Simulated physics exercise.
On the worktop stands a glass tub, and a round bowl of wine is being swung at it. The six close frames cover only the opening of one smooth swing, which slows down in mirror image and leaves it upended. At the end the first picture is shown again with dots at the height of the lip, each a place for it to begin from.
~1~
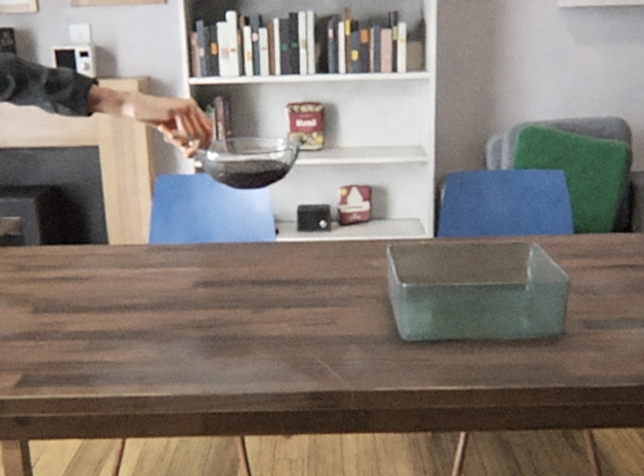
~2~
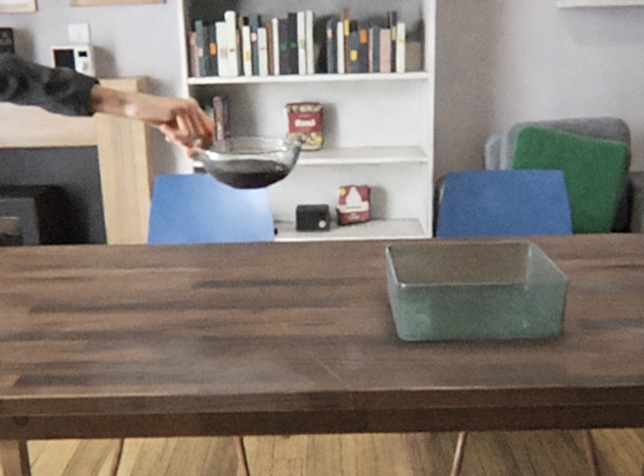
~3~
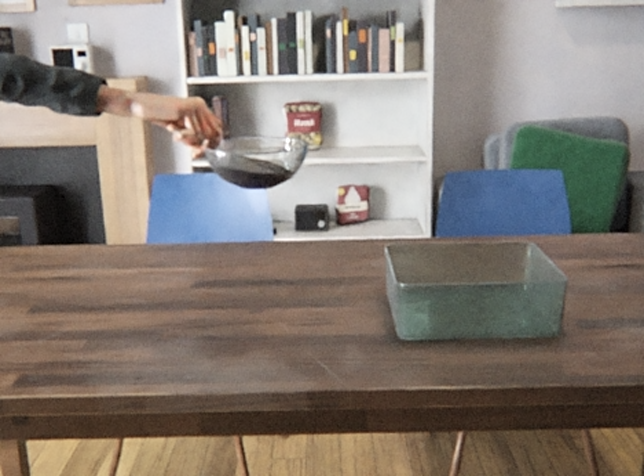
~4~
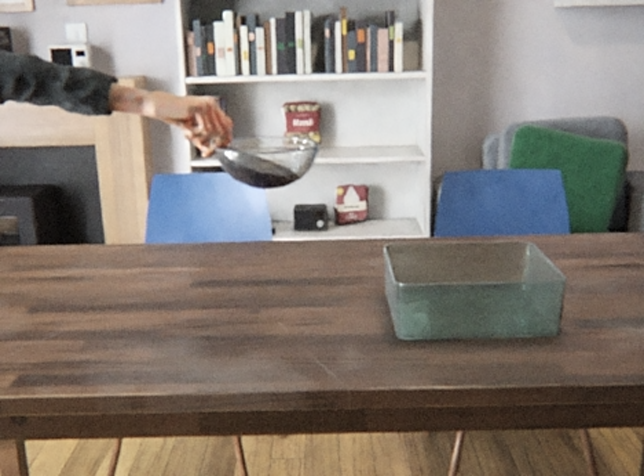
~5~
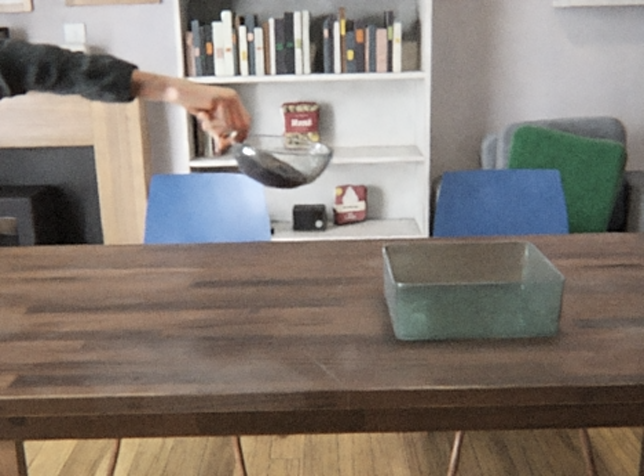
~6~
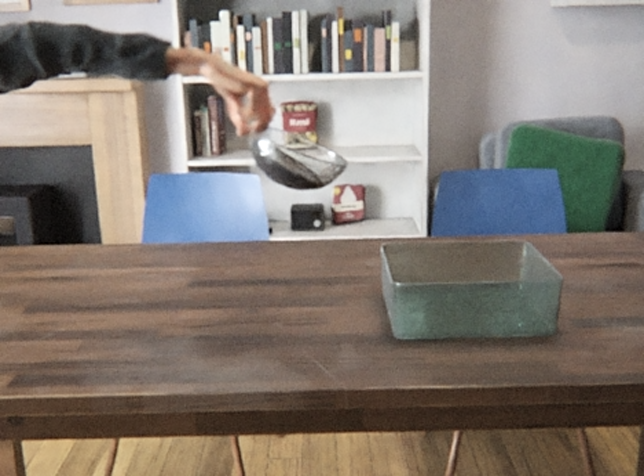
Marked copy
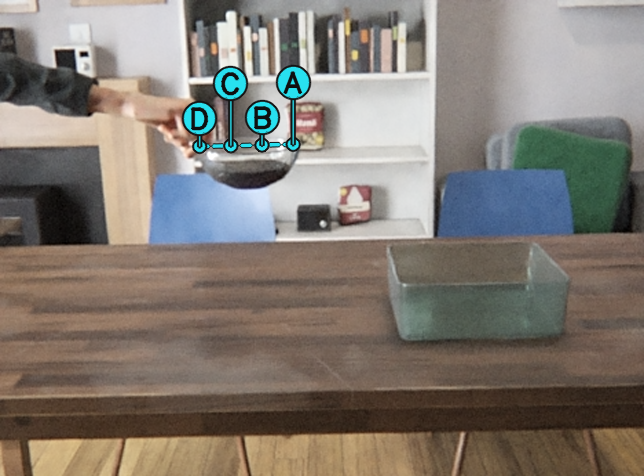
Hand holding a round glass bowl of dark liquid above a wooden table, moving it right and tilting it near a glass tub.
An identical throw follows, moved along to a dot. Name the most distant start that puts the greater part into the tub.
B is the one.
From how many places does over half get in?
Two of the four.
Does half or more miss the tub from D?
Yes.
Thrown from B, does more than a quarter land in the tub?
Yes, it does.
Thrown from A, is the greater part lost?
No.
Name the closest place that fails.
That is place C.
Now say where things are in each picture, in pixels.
In the first frame, upright, lip at (298, 144); tub from (399, 338) to (563, 334); nothing has left yet.
In the second frame, upright, lip at (300, 144); nothing has left yet.
In the third frame, upright, lip at (307, 143); nothing has left yet.
In the fourth frame, upright, lip at (317, 143); nothing has left yet.
In the fifth frame, tipped about 8°, lip at (332, 150); nothing has left yet.
In the sixth frame, tipped about 22°, lip at (347, 162); nothing has left yet.
On the marked copy, A at (293, 144); B at (262, 145); C at (230, 145); D at (199, 146).
With A, about 79 % lands in the tub, 7 % falls short and 14 % goes beside or beyond.
With B, about 66 % lands in the tub, 23 % falls short and 11 % goes beside or beyond.
With C, about 27 % lands in the tub, 66 % falls short and 6 % goes beside or beyond.
With D, about 0 % lands in the tub, 98 % falls short.
